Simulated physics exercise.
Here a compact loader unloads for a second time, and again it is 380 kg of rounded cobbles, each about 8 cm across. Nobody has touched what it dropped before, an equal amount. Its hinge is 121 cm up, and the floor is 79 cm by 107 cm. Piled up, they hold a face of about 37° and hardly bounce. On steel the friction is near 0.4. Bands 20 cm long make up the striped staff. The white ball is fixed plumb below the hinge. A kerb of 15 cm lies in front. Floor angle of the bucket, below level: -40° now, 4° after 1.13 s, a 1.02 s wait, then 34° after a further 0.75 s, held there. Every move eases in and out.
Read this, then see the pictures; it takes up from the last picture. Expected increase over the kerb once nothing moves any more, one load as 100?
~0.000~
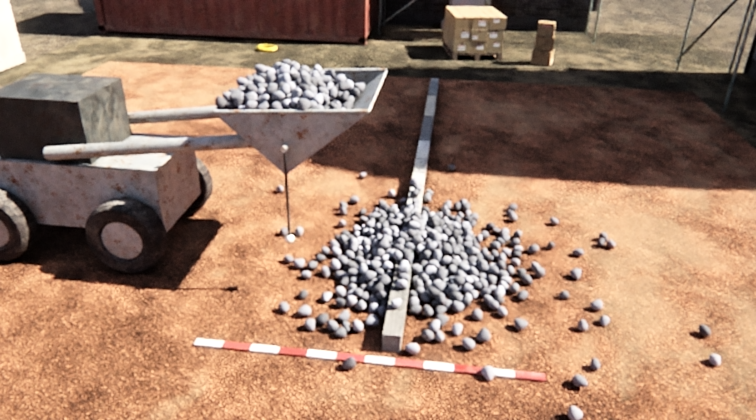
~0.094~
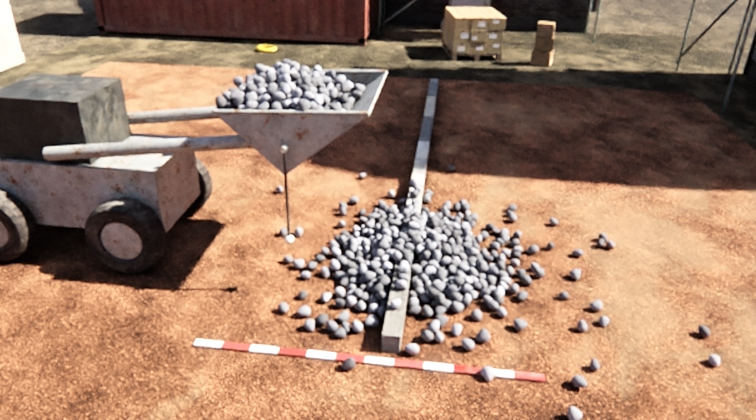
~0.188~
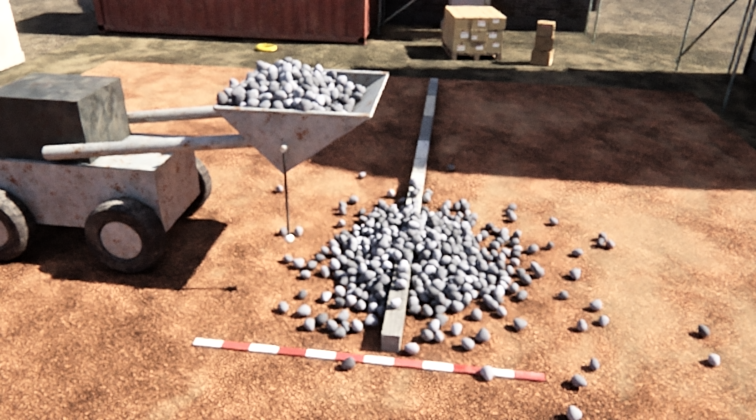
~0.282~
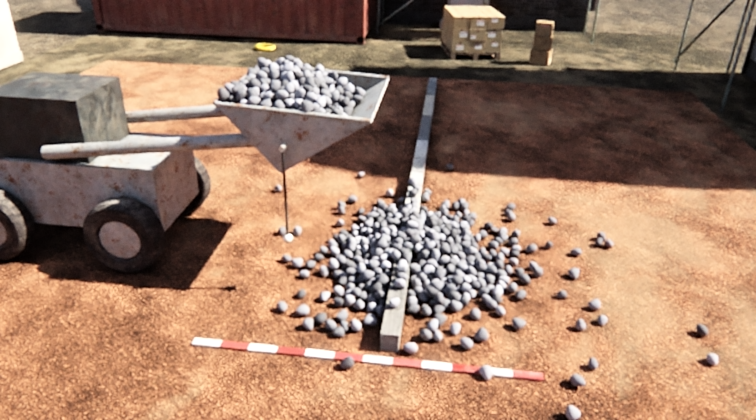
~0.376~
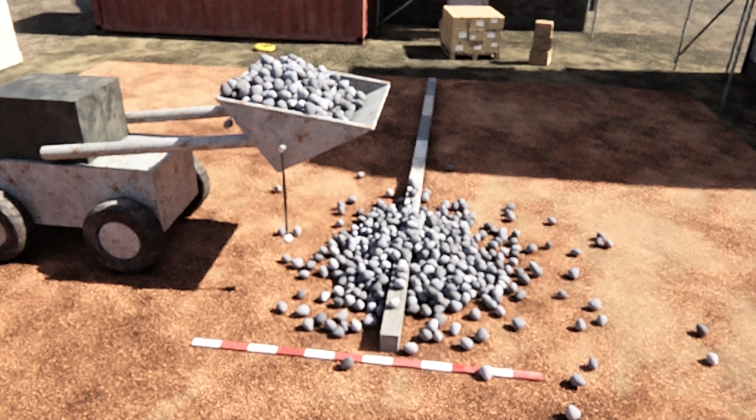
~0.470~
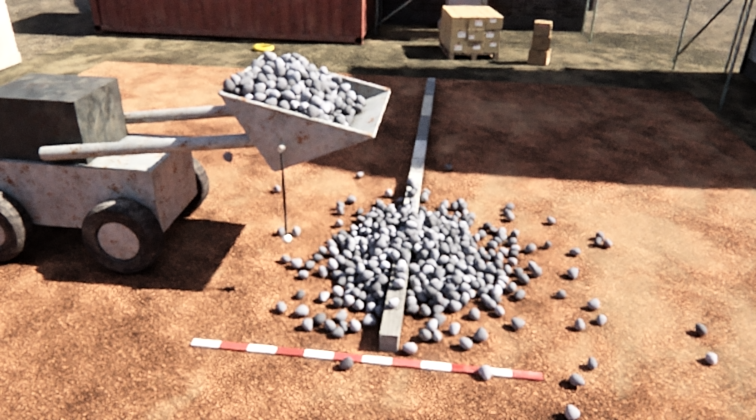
About 47 in every hundred.
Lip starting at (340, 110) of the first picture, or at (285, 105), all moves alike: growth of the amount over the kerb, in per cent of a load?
The first position would add some 20 per cent, the second some 0.
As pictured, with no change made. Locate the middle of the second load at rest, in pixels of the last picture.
Middle: Approx. (404, 242) px.
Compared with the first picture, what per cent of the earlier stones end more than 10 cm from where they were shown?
Close to 5 per cent.
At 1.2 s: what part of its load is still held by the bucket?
100 % still inside.
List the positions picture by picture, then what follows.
In the first frame, the bucket is at -40°, its lip at (369, 112); the top of the load is at (286, 72). The earlier load is highest near (419, 234), 23 cm above ground level, 46 % on this side of the kerb, 55 % over the kerb.
In the second frame, the bucket is at -39°, its lip at (369, 113); the top of the load is at (286, 72); the stones move at 0.1 m/s on average.
In the third frame, lip at (370, 116), floor tilted -37°, highest stones at (284, 69); the stones move at 0.2 m/s on average.
In the fourth frame, the bucket is at -33°, its lip at (371, 121); the top of the load is at (285, 68); the stones move at 0.2 m/s on average.
In the fifth frame, the bucket is at -29°, its lip at (373, 129); the top of the load is at (286, 65); the stones move at 0.2 m/s on average.
In the sixth frame, the bucket is at -23°, its lip at (374, 137); the top of the load is at (282, 63); the stones move at 0.2 m/s on average.
After 0.9 s the floor is at -3°; in per cent of one load, 100 in the bucket, 46 on this side of the kerb, 55 over the kerb; the foremost stones are at (635, 301).
After 1.2 s the floor is at 4°; in per cent of one load, 99 in the bucket, 47 on this side of the kerb, 55 over the kerb; the foremost stones are at (635, 301).
After 3.3 s the floor is at 34°; in per cent of one load, 13 in the bucket, 107 on this side of the kerb, 81 over the kerb; the foremost stones are at (635, 301).
After 5.9 s the floor is at 34°; in per cent of one load, 0 in the bucket, 99 on this side of the kerb, 102 over the kerb; the foremost stones are at (632, 293). Net gain over the kerb, 47.
